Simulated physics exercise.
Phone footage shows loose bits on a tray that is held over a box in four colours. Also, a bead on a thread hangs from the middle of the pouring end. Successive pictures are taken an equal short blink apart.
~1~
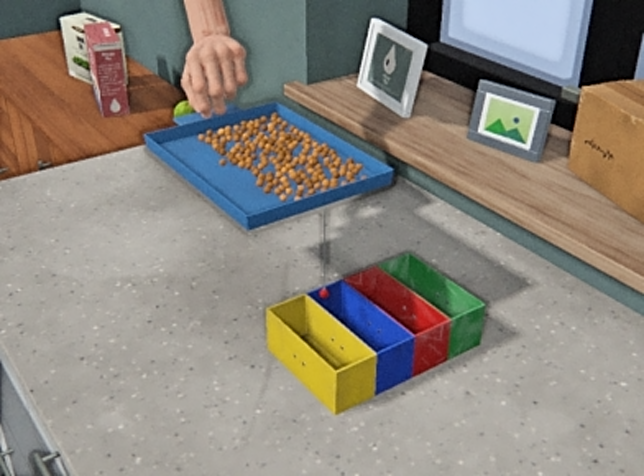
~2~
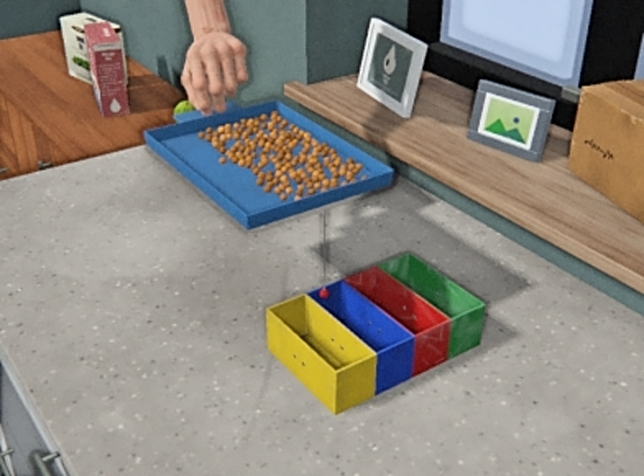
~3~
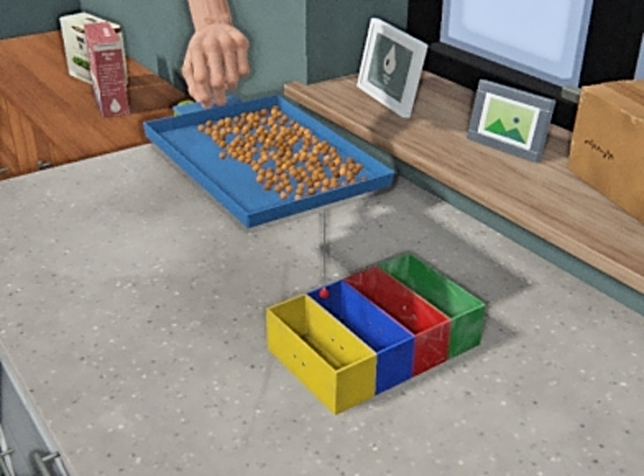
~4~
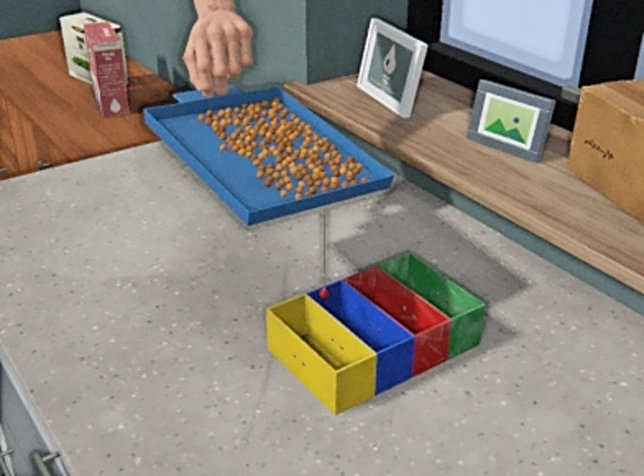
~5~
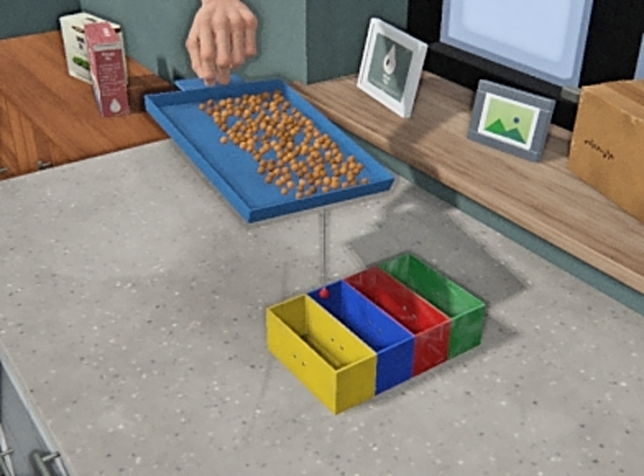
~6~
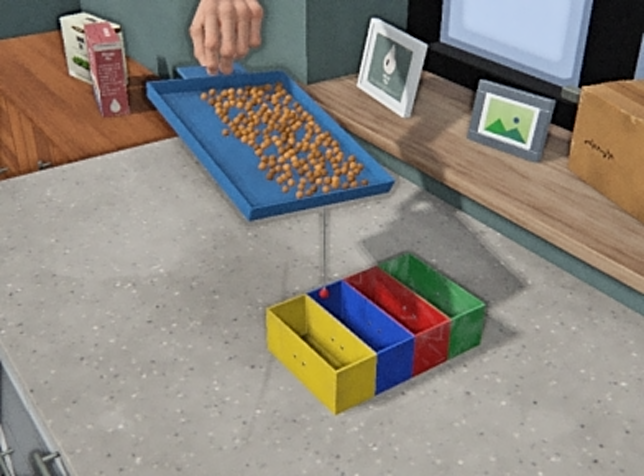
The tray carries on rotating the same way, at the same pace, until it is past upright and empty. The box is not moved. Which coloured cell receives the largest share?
The red cell.
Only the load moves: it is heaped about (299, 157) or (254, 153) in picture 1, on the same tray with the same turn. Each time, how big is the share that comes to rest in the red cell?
You'd get about 50 per cent first and about 60 per cent second.
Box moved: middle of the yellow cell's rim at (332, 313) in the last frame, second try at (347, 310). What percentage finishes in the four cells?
Result: 100 % and 100 %.
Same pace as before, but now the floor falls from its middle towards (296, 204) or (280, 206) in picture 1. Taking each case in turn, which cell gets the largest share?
The first time it is the yellow one, and the second time it is the yellow one.
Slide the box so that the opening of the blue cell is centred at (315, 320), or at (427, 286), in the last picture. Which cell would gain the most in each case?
First: Green. Second: The cell in yellow.
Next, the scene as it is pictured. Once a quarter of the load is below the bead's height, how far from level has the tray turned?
Somewhere around 110 degrees.
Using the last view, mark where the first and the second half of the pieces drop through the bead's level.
I'd say around (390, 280) at first, then around (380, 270).
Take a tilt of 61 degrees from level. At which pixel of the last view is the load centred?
Look around (346, 148) in the last picture.
Soon, tray tipped steeply; nearly all on the tray; a stray few falling or outside the box.
A while on, tray tipped past a quarter turn; nearly all on the tray; a stray few in the blue cell; a stray few in the green cell; a stray few falling or outside the box.
Towards the end, tray tipped past a quarter turn; about half in the red cell; about a quarter in the blue cell; about a quarter in the green cell; a stray few falling or outside the box.
Finally, tray tipped past a quarter turn; about half in the red cell; about a quarter in the blue cell; about a quarter in the green cell; none in the yellow cell; a stray few outside the box.
